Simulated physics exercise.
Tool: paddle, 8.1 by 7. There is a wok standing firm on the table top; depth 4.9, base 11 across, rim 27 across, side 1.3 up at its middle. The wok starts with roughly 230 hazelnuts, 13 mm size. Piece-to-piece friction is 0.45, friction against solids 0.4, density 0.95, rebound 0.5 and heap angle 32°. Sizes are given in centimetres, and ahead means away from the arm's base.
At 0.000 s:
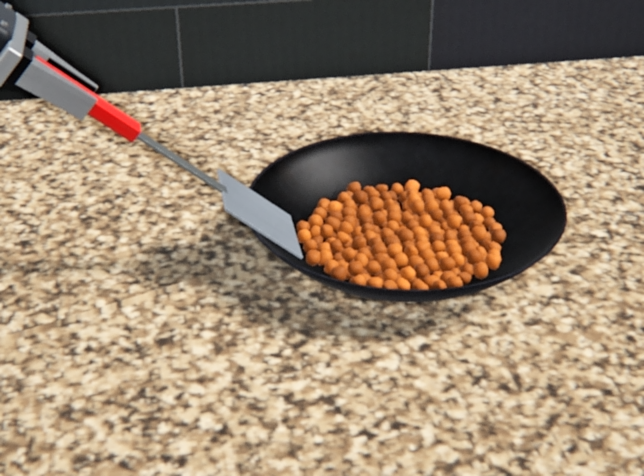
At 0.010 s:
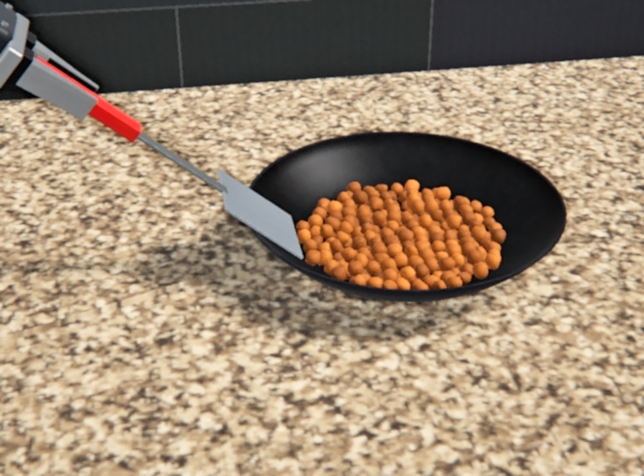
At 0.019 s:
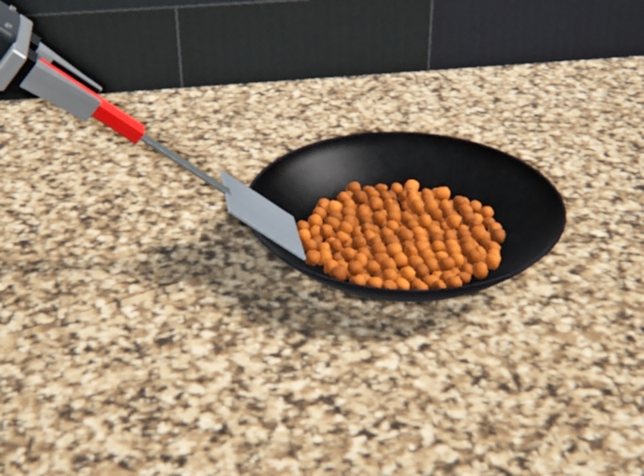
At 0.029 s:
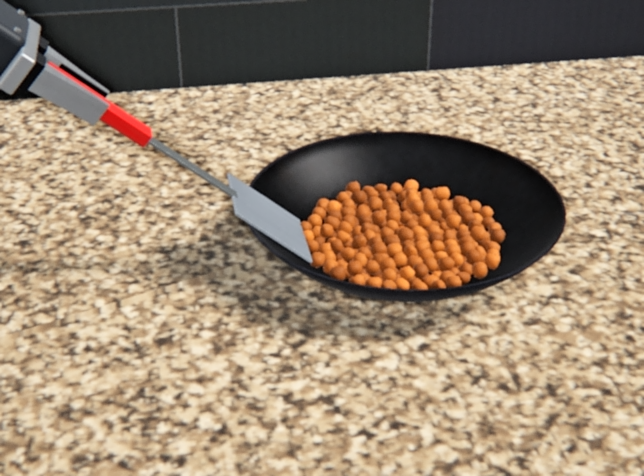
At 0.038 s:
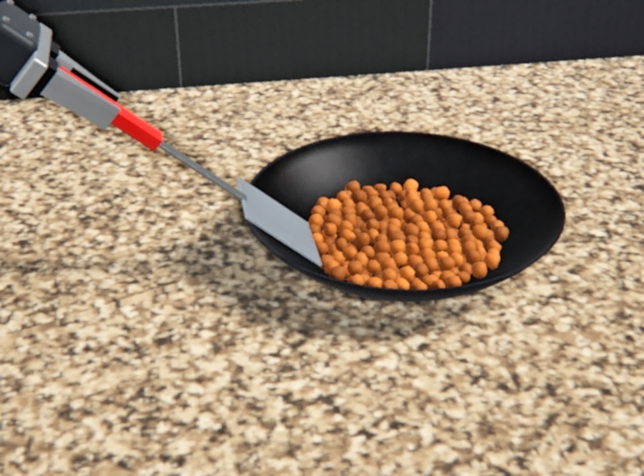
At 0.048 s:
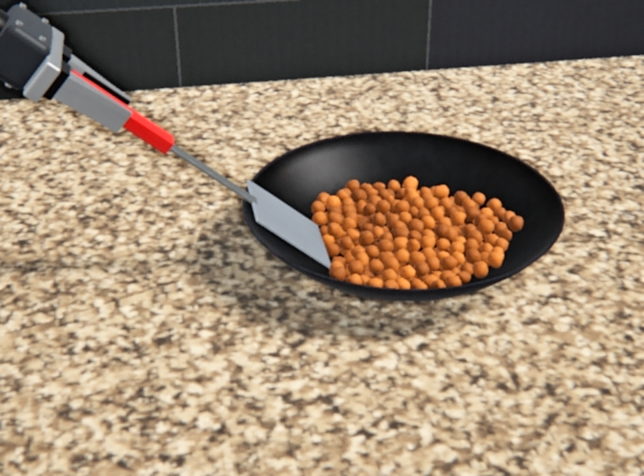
On a speckled stone countertop, a black wok holds a heap of small round orange-brown nuts, with a robotic arm's flat metal spatula resting at its left side. The spatula barely shifts at first, then slides slightly right and down, nudging the nuts a little toward the right.
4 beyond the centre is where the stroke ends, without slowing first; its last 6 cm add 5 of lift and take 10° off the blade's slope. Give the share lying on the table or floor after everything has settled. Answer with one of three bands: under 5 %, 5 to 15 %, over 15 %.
5 to 15 %.
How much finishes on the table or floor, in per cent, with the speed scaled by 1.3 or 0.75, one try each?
20 and 5 %.
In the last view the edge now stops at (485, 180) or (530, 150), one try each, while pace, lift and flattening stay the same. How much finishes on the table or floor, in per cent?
First try roughly 10 percent, second roughly 30 percent.
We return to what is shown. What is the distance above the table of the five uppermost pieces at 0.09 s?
About 6 cm.
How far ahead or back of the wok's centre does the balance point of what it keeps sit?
I'd say close to 4.0 cm toward the front.
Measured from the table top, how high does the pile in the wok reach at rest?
Near 5.5 centimetres high.
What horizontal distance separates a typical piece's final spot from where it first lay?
It works out to roughly 4 cm.
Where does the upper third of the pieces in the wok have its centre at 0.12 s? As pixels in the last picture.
(494, 207).
By 0.09 s, sloping 41°, highest piece 6 above the table; 230 in the wok.
By 0.12 s, sloping 37°, highest piece 9 above the table; 222 in the wok, 8 on the blade or in flight.
By 0.34 s, sloping 31°, highest piece 6 above the table; 211 in the wok, 18 on the table or floor, 1 on the blade or in flight.
By 1.39 s, sloping 31°, highest piece 5 above the table; 210 in the wok, 20 on the table or floor.
Final count, 210 in the wok, 20 on the table or floor. That is 9 % on the table or floor.
